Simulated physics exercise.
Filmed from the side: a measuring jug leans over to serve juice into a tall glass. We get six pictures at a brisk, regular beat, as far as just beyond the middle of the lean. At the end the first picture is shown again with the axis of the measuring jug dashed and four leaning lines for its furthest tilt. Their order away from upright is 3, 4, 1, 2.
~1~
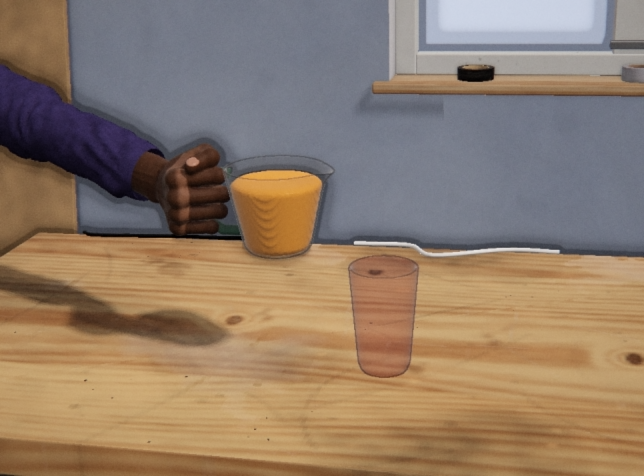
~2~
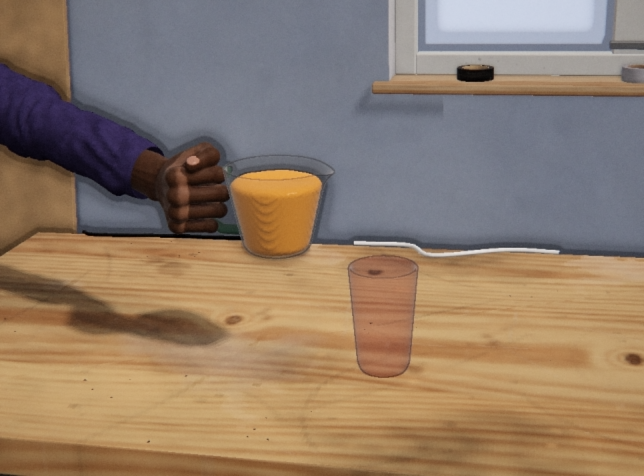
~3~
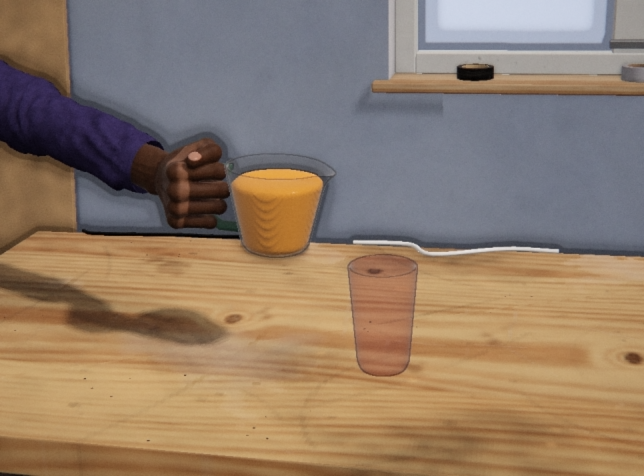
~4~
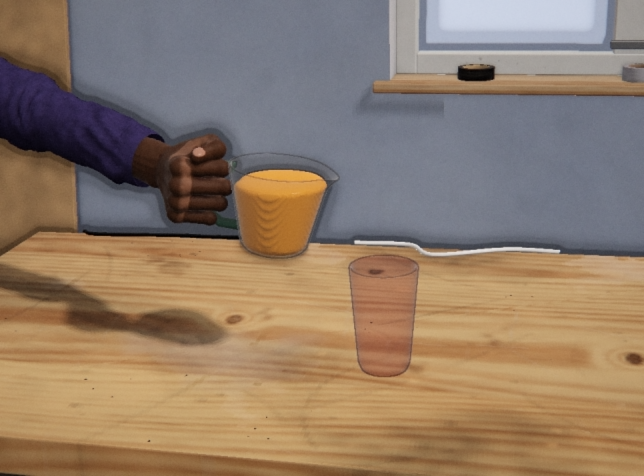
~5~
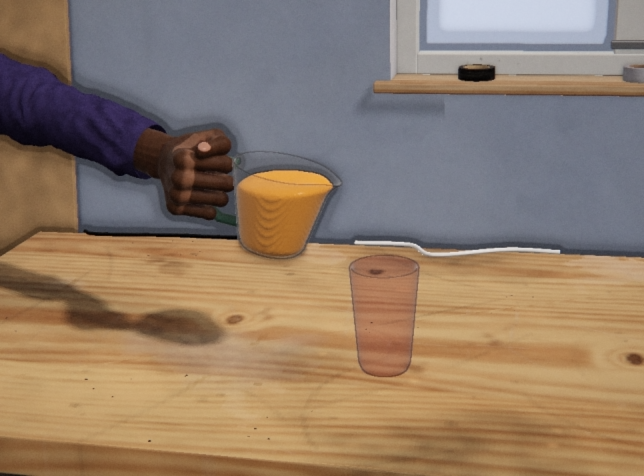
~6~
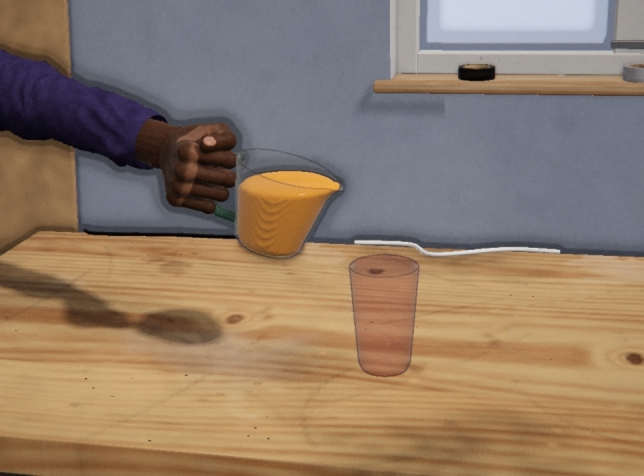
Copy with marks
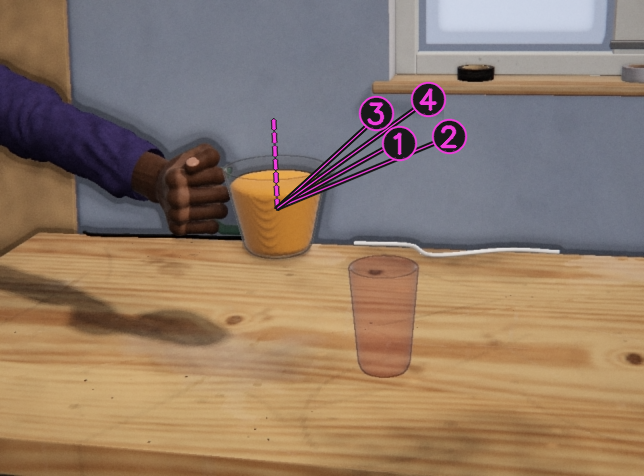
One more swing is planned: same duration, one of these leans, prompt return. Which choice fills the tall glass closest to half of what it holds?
3 beats the others.
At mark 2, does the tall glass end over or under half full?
Over half.
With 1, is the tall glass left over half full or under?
Over.
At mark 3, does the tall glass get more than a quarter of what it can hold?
Yes, it does.
On the marked copy, 1 at (382, 149); 2 at (433, 143); 3 at (366, 127); 4 at (414, 109).
With 1, the tall glass ends with about 75 % of what it can hold.
With 2, the tall glass ends with about 81 % of what it can hold; 7 % of the juice is spilt.
With 3, the tall glass ends with about 49 % of what it can hold.
With 4, the tall glass ends with about 62 % of what it can hold.
